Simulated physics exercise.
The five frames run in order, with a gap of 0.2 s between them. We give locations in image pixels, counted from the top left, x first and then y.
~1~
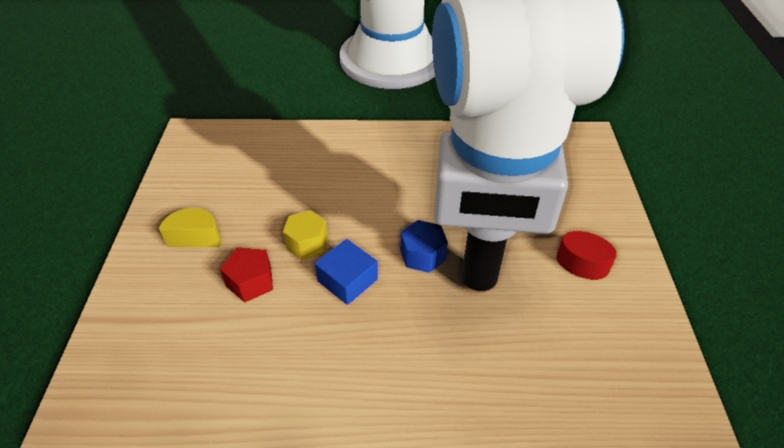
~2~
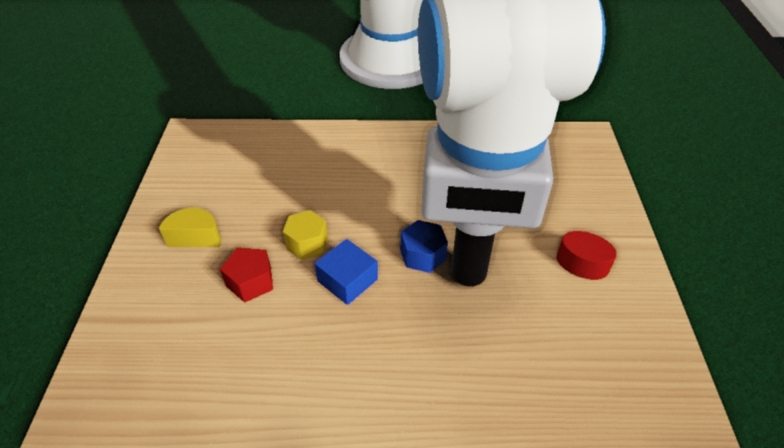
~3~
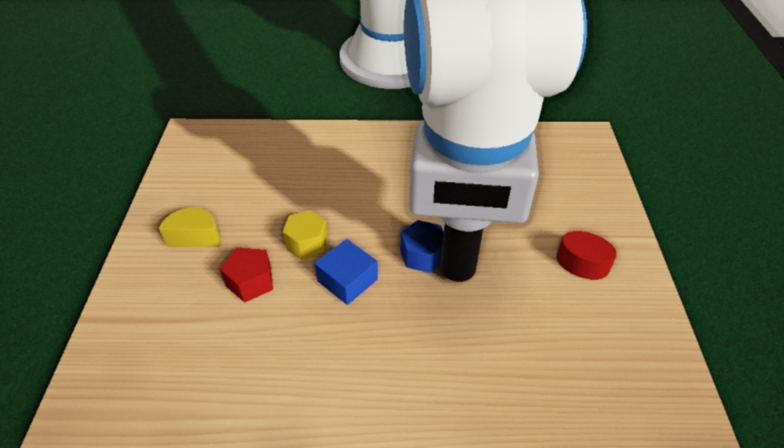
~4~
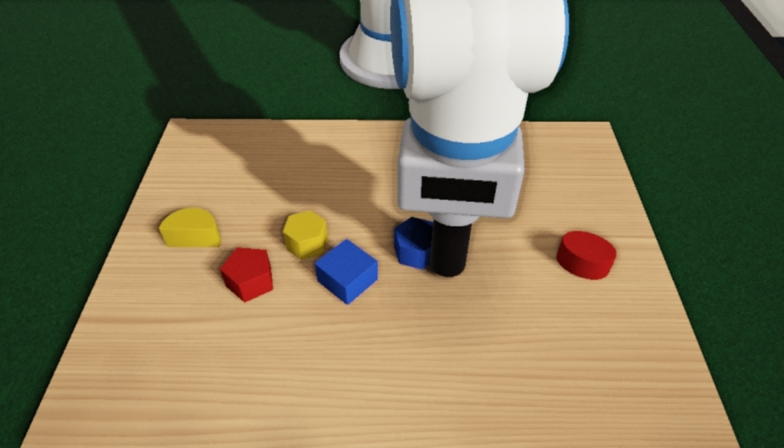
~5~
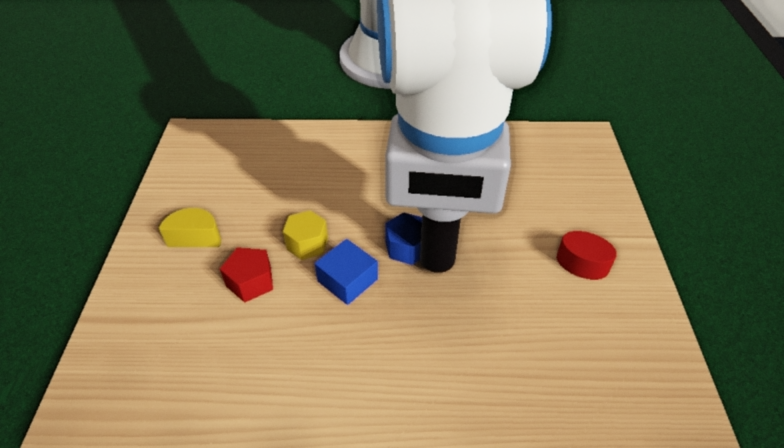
At first, a white robot arm holds its black peg over a wooden board, just right of a blue hexagonal block among scattered red, yellow and blue pieces. The peg slides left to the block, then nudges it slightly left, while the other pieces stay still.
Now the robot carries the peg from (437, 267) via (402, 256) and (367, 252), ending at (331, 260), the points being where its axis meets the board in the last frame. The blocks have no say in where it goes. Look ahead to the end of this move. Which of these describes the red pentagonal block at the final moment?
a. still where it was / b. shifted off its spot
a: Still where it was.
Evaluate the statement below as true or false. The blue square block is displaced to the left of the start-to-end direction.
The statement is true.
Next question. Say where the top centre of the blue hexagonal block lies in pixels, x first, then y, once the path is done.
It should be at (364, 206) by then.
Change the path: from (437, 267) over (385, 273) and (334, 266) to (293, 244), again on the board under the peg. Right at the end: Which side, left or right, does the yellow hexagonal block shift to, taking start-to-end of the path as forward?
It gets pushed right.
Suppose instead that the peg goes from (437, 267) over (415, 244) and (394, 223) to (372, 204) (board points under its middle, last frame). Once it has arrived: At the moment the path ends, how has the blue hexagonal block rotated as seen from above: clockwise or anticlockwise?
From the top: Counterclockwise.
On the path given first. One third of the way, peg at (402, 249); blue hexagonal block at (378, 215), turned 15° clockwise.
Two thirds of the way, peg at (366, 245); blue hexagonal block at (364, 206), turned 30° clockwise.
At the end, peg at (330, 252); red pentagonal block in place; yellow hexagonal block at (300, 225), turned 15° clockwise; blue square block at (329, 274), turned 45° anticlockwise; blue hexagonal block at (364, 206), turned 30° clockwise.
